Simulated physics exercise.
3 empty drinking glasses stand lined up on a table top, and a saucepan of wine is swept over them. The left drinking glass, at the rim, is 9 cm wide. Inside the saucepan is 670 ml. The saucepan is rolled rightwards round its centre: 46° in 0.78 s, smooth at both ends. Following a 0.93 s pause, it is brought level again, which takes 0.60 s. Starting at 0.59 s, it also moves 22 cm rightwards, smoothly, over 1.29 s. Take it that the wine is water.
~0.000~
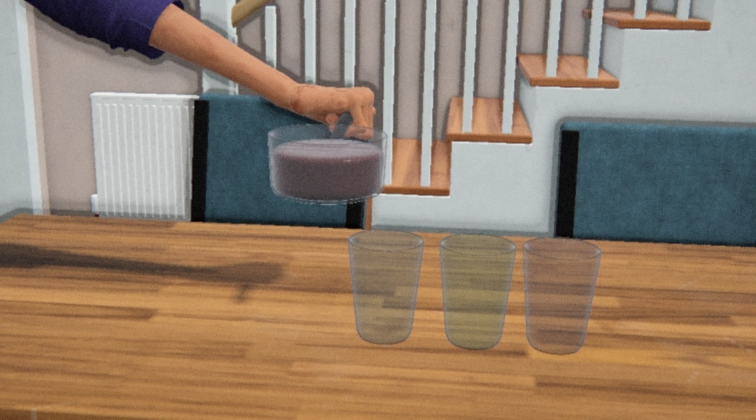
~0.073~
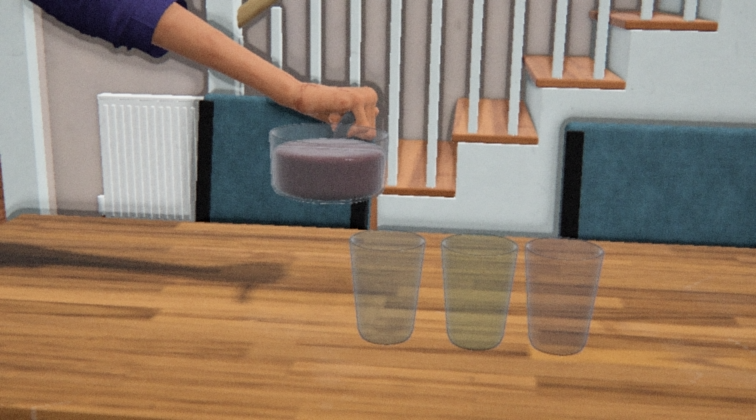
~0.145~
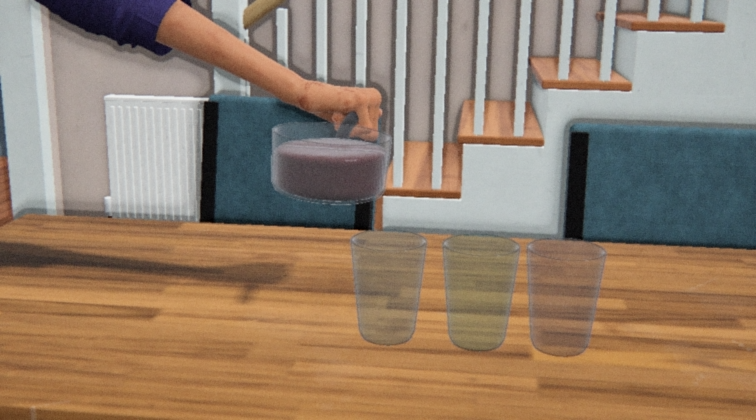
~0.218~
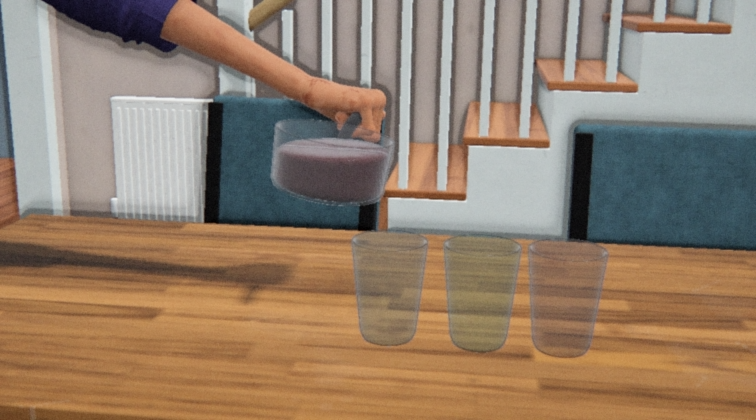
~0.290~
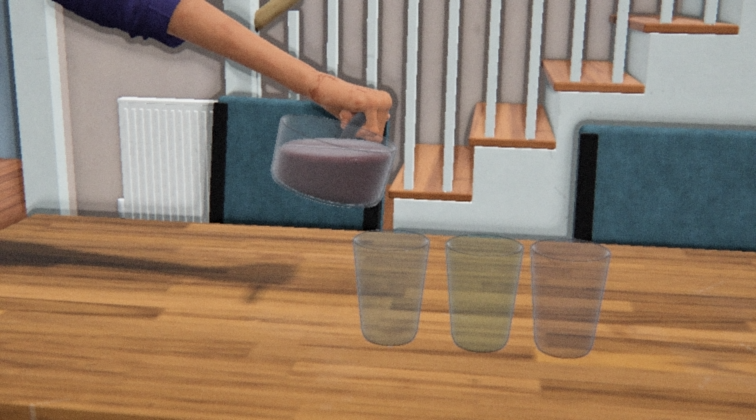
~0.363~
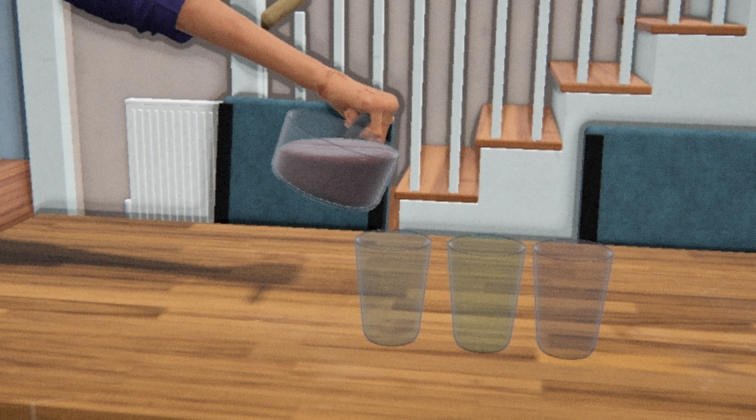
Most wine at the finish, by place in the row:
Centre of the row.
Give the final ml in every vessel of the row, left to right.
Left 20 ml, middle 150 ml, right 90 ml.
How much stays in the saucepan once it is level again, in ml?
It holds about 240 ml at the end.
By 0.89 s the tilt is 46° and from the left they hold 15 ml, 20 ml, 0 ml, the saucepan 415 ml, and 120 ml is on the table top.
By 1.28 s the tilt is 46° and from the left they hold 15 ml, 145 ml, 0 ml, the saucepan 310 ml, and 165 ml is on the table top.
By 1.69 s the tilt is 46° and from the left they hold 15 ml, 145 ml, 65 ml, the saucepan 250 ml, and 180 ml is on the table top.
By 2.13 s the tilt is 9° and from the left they hold 15 ml, 145 ml, 85 ml, the saucepan 235 ml, and 185 ml is on the table top.
At rest from the left they hold 15 ml, 145 ml, 85 ml, the saucepan 235 ml, and 185 ml is on the table top.
